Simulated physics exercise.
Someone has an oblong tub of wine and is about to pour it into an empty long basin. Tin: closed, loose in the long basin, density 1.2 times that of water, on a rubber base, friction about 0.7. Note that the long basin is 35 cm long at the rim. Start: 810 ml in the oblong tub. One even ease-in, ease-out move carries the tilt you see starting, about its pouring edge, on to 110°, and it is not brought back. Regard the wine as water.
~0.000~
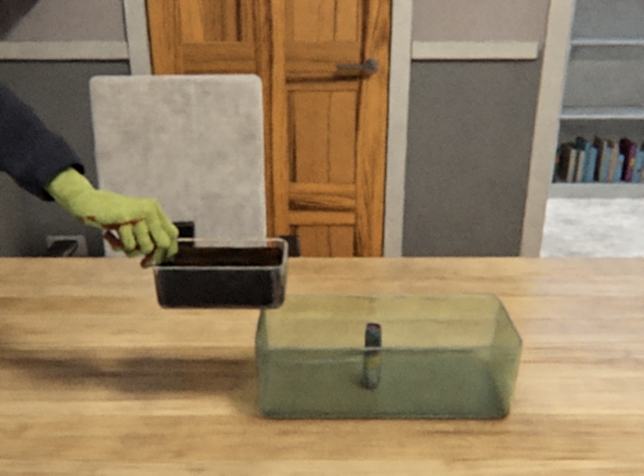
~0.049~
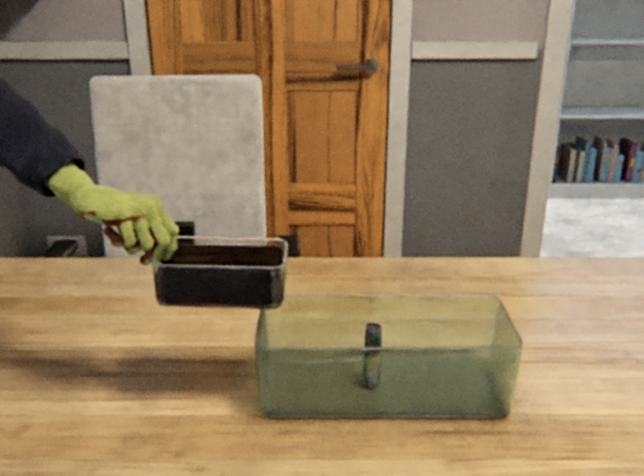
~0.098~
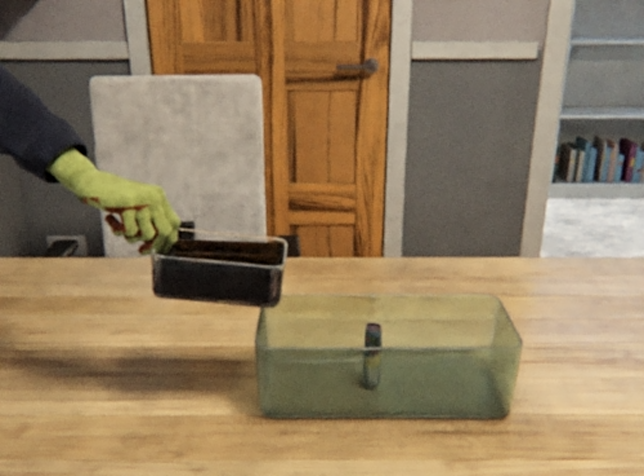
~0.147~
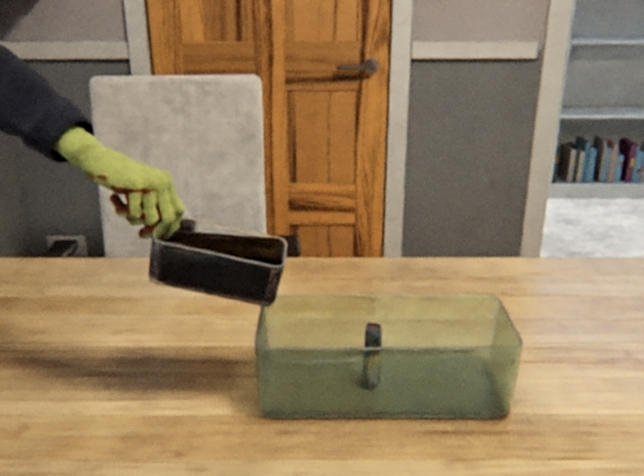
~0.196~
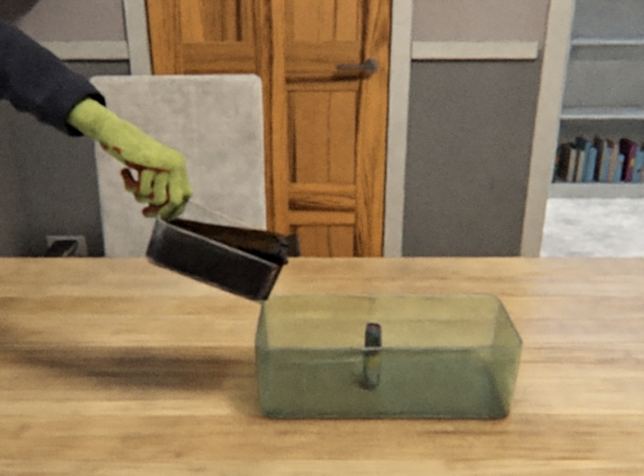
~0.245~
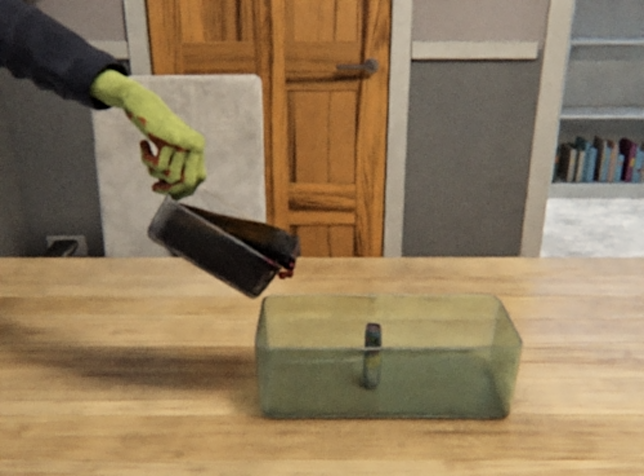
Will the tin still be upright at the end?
It tilts over.
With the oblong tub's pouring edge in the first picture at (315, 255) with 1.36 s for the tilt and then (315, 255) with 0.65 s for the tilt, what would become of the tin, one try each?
In the first try it remains standing; in the second it remains standing.
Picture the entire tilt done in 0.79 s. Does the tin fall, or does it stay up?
In that case the tin overturns.
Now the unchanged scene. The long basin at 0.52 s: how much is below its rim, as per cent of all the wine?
I'd estimate some 24 percent of the liquid.
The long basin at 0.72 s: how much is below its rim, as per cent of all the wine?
The fraction sits near 90 in a hundred.
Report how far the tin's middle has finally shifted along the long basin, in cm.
Roughly 6.5 cm.
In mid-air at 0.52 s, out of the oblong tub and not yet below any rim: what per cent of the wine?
60 %.
Then, 0.52 s in, the tilt is 99° and 17 per cent is still to pour; the tin stands where it began.
Then, 0.72 s in, the tilt is 110° and 1 per cent is still to pour; the tin lies on its side.
Then, 0.92 s in, the tilt is 110° and 0 per cent is still to pour; the tin lies on its side.
Then, 1.15 s in, the tilt is 110° and 0 per cent is still to pour; the tin lies on its side.
Finally, the tin lies on its side.
